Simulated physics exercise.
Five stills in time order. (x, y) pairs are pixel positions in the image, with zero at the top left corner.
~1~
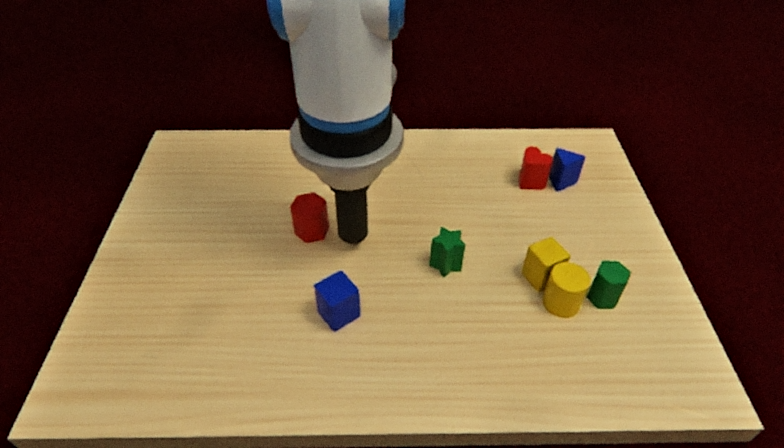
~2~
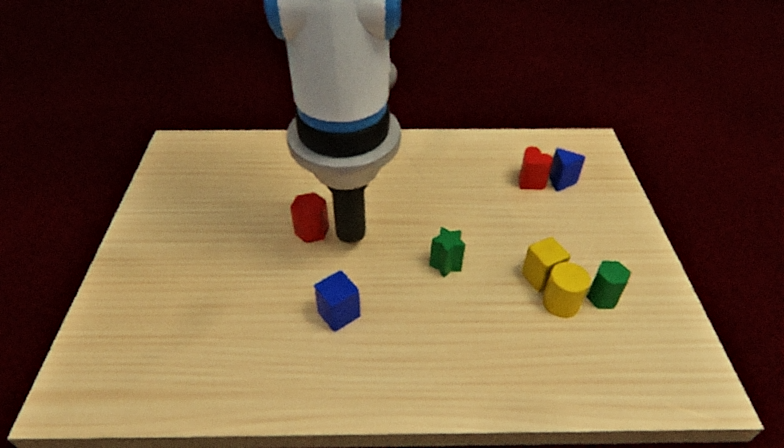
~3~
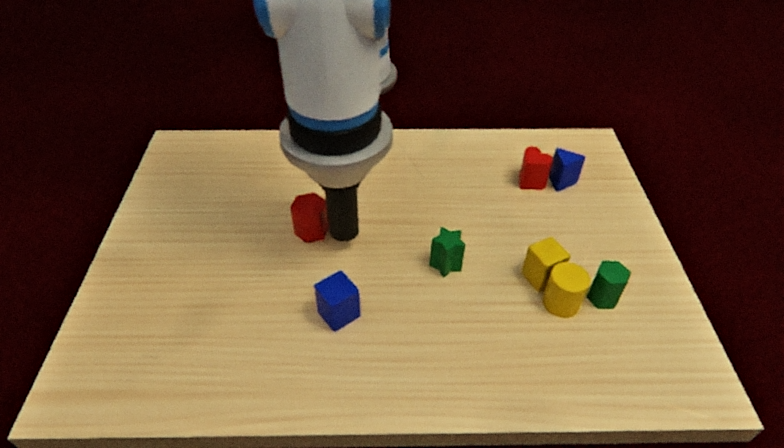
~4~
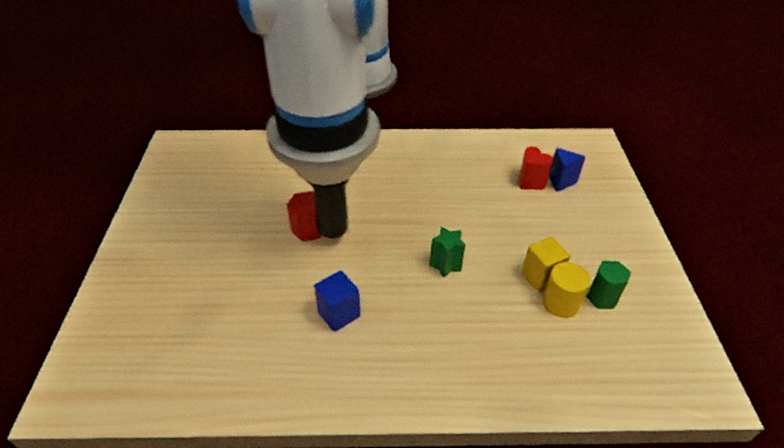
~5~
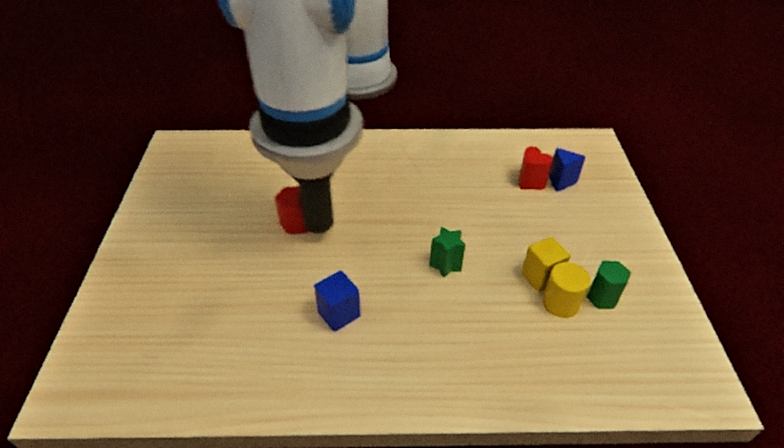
Robot arm with a black peg moving left to a red hexagonal block and nudging it slightly left across a wooden board.
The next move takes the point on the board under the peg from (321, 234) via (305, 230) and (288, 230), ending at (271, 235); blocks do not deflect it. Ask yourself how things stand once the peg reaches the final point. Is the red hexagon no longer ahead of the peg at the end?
The answer is yes.
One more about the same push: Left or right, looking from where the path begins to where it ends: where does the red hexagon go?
Answer: Right.
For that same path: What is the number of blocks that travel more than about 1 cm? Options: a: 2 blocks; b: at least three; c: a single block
Option c.
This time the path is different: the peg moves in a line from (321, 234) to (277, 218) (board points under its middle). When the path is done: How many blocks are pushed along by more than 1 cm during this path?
Answer: 1.
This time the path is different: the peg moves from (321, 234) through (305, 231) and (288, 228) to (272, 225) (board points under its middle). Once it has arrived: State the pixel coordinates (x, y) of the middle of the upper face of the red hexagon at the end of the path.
I expect it at (258, 180).
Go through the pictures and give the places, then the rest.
Peg tip at (353, 234); block tops, red hexagon at (308, 204), in the first picture.
Peg at (351, 234); blocks unchanged, in the second picture.
Peg at (344, 232); blocks unchanged, in the third picture.
Peg at (334, 229); red hexagon at (305, 202), in the fourth picture.
Peg at (319, 224); red hexagon at (293, 196), in the fifth picture.
On the path given first. Halfway along, peg at (294, 219); red hexagon at (273, 187), turned 25° clockwise.
At the end, peg at (268, 225); red hexagon at (267, 186), turned 40° clockwise.
